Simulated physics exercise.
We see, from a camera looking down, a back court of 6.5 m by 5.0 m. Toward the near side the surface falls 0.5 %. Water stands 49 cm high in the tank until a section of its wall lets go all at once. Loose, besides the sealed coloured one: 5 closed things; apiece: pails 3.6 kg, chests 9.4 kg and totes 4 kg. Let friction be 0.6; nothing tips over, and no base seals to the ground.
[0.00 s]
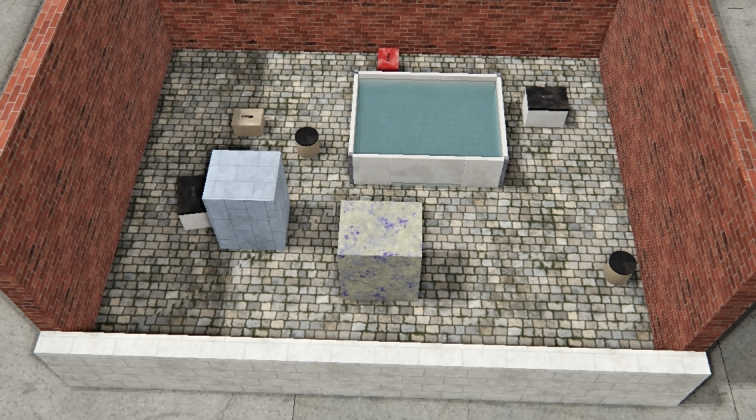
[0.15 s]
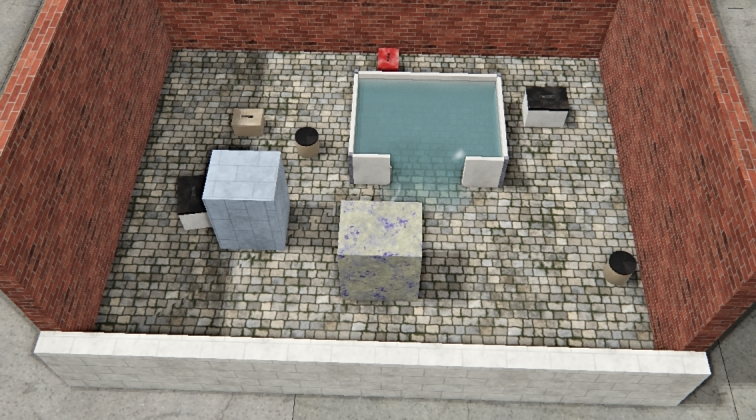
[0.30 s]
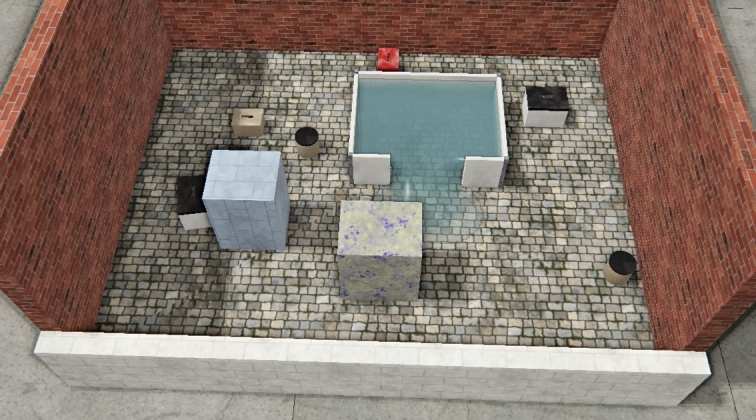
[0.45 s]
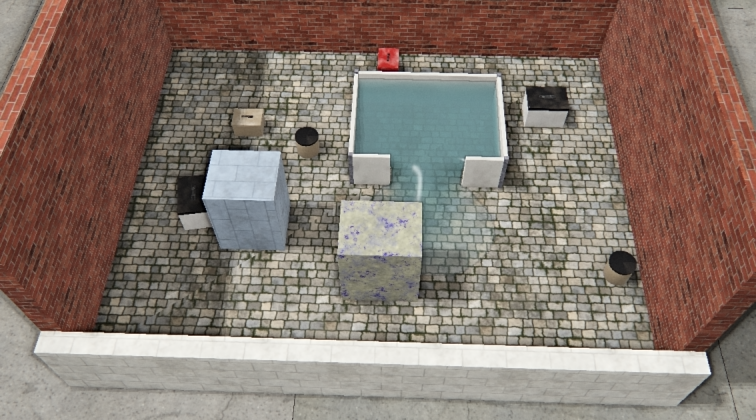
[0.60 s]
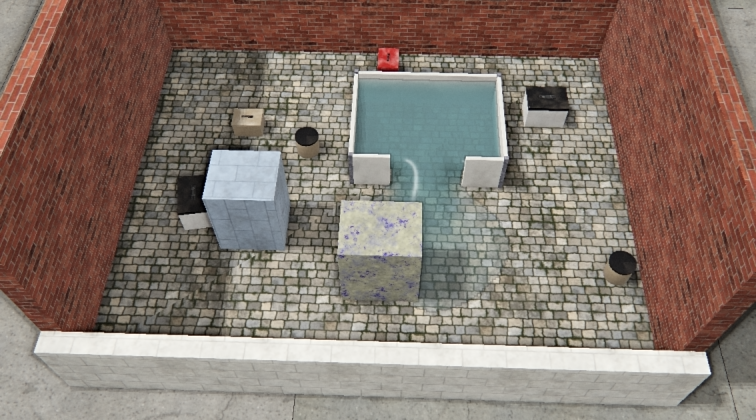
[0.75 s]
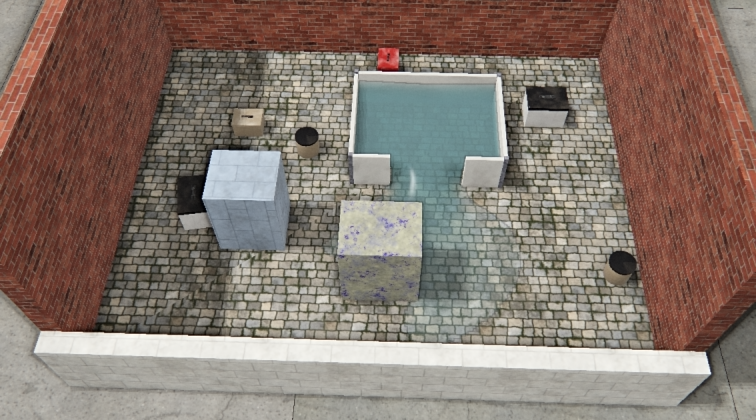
Water pours from a white-walled tank in a brick-walled, cobbled court, seen from above by a still camera. A red box sits behind the tank, with a tan box, dark-topped containers and a pale blue block to the left, a speckled block in front, and more dark-topped containers at right. The tank's front opens in the middle, and a thin sheet spreads nearer past the speckled block, while everything else stays put.
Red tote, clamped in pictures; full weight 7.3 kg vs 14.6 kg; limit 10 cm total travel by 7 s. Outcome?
Lighter suffices.
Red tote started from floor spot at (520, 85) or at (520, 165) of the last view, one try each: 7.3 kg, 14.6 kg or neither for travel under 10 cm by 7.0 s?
In that order: The lighter suffices; the lighter suffices.
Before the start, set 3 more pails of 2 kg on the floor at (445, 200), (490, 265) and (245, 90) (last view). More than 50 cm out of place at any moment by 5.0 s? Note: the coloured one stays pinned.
First one went beyond, second went beyond, third stayed within.
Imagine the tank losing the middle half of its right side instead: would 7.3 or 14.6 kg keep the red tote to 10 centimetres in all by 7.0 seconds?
With that failure, no mass keeps it.
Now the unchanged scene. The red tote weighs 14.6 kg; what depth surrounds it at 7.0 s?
Close to 1 cm deep.
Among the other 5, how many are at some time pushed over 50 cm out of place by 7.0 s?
That makes 2.
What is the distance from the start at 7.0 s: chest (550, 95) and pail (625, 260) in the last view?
The first has moved 80 cm and the second 150 cm from the start.
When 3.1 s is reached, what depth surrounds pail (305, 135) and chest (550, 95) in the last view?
I'd put it at 3 cm and 0 cm respectively.
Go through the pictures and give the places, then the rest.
The first picture shows the red tote at (388, 58) rests on the ground; 2.8 m2 under water; 0 of 6 have shifted.
The second picture shows the red tote at (388, 58) rests on the ground; water covers 3.3 m2; 0 of 6 have shifted.
The third picture shows the red tote at (388, 58), on the bottom; 3.9 m2 under water; 0 of 6 have shifted.
The fourth picture shows the red tote at (388, 58), on the bottom; water covers 4.5 m2; 0 of 6 have shifted.
The fifth picture shows the red tote at (388, 58), on the bottom; water covers 5.0 m2; 0 of 6 have shifted.
The sixth picture shows the red tote at (388, 58), on the bottom; water covers 5.6 m2; 0 of 6 have shifted.
After 1.4 s the red tote would be 0 cm from its start with 7.3 kg and 0 cm from its start with 14.6 kg; 0 cm of water round it then.
After 3.1 s the red tote would be 0 cm from its start with 7.3 kg and 0 cm from its start with 14.6 kg; 0 cm of water round it then.
After 4.9 s the red tote would be 0 cm from its start with 7.3 kg and 0 cm from its start with 14.6 kg; 0 cm of water round it then.
After 7.0 s the red tote would be 0 cm from its start with 7.3 kg and 0 cm from its start with 14.6 kg; 1 cm of water round it then.
